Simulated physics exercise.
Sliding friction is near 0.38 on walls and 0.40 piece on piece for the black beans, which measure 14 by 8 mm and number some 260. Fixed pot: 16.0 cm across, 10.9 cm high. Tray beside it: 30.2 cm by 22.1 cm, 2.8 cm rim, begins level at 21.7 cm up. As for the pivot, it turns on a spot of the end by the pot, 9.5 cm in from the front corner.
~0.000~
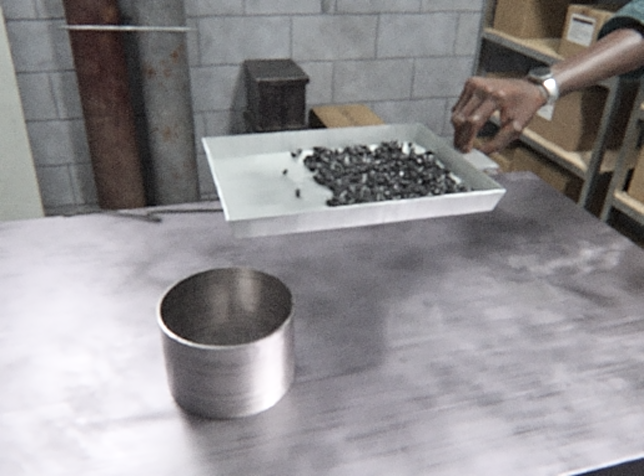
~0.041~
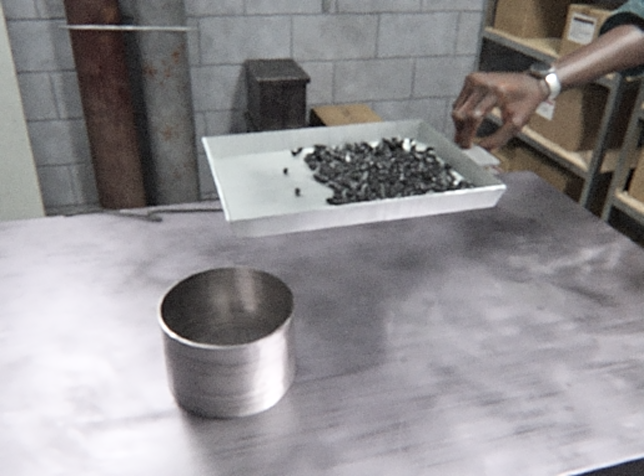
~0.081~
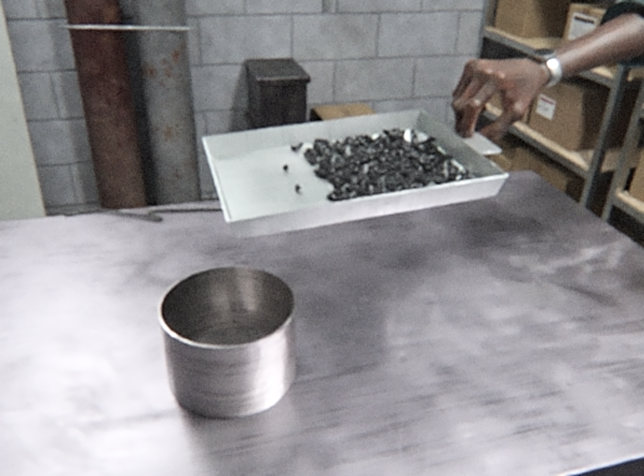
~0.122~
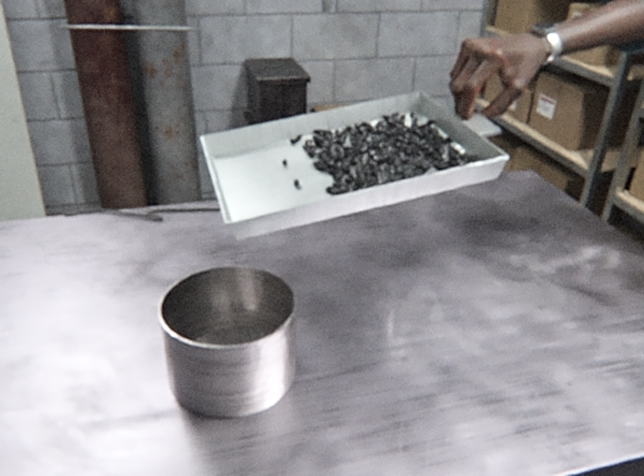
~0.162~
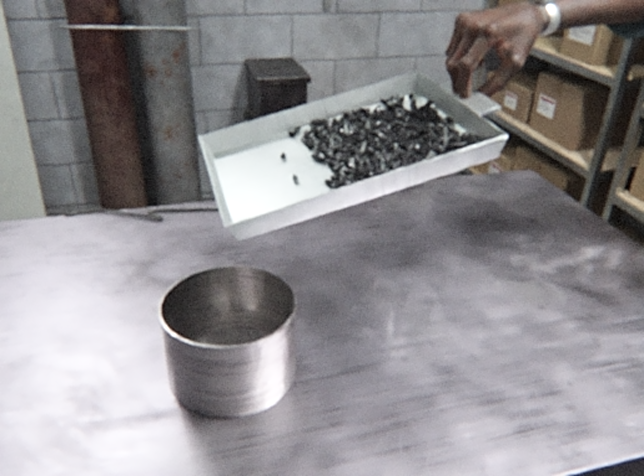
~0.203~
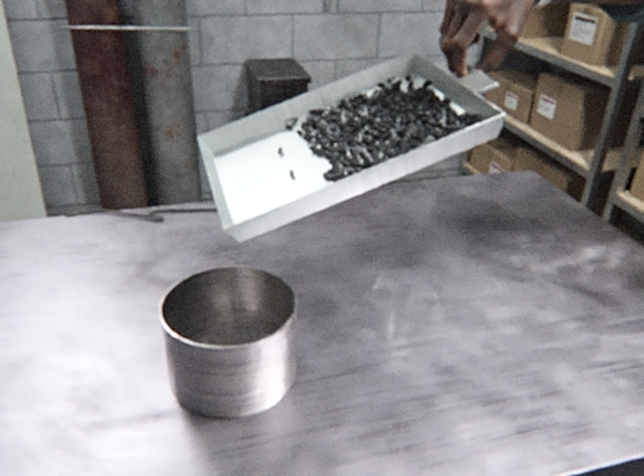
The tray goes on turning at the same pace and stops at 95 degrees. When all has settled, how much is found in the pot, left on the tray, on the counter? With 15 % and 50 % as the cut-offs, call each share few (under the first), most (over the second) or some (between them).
My estimate: Pot: Some, tray: Few, counter: Most.
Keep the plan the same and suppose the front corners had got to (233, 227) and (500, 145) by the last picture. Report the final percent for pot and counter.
Pot 65, counter 35.
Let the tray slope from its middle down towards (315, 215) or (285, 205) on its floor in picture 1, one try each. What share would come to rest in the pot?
First try: About 70 percent; second try: About 70 percent.
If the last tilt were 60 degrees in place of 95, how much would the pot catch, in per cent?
About 15 in a hundred would end up in the pot.
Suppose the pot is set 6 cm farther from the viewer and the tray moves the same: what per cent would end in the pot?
It would come to roughly 15 percent.
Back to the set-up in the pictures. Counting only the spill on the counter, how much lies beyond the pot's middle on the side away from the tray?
I reckon around 100 per cent.
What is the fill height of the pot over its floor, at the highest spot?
1.5 cm.
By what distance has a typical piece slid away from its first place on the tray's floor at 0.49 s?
8 cm.
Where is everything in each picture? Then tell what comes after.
In the first frame, tray tilt 0 degrees, front corners at (235, 215) and (496, 188); middle of the pieces at (383, 175); pot at (227, 303).
In the second frame, tray tilt 1 degrees, front corners at (235, 215) and (497, 184); middle of the pieces at (384, 173).
In the third frame, tray tilt 4 degrees, front corners at (235, 216) and (498, 173), lowest corner left front; middle of the pieces at (384, 165).
In the fourth frame, tray tilt 8 degrees, front corners at (233, 217) and (498, 155), lowest corner left front; middle of the pieces at (384, 153).
In the fifth frame, tray tilt 14 degrees, front corners at (231, 219) and (497, 135), lowest corner left front; middle of the pieces at (383, 140).
In the sixth frame, tray tilt 19 degrees, front corners at (230, 222) and (495, 114), lowest corner left front; middle of the pieces at (380, 126); pot at (229, 302). Its pace works out near 135 degrees a second.
Then, at 0.49 s, tilt 57 degrees; the tray holds 100 %, the pot 0 %.
After 0.68 s, tilt 82 degrees; the tray holds 60 %, the pot 0 %.
After 0.99 s, tilt 95 degrees; the tray holds 5 %, the pot 25 %.
In the end, at 2.1 s, pot 30 %, tray 0 %, counter 70 %.
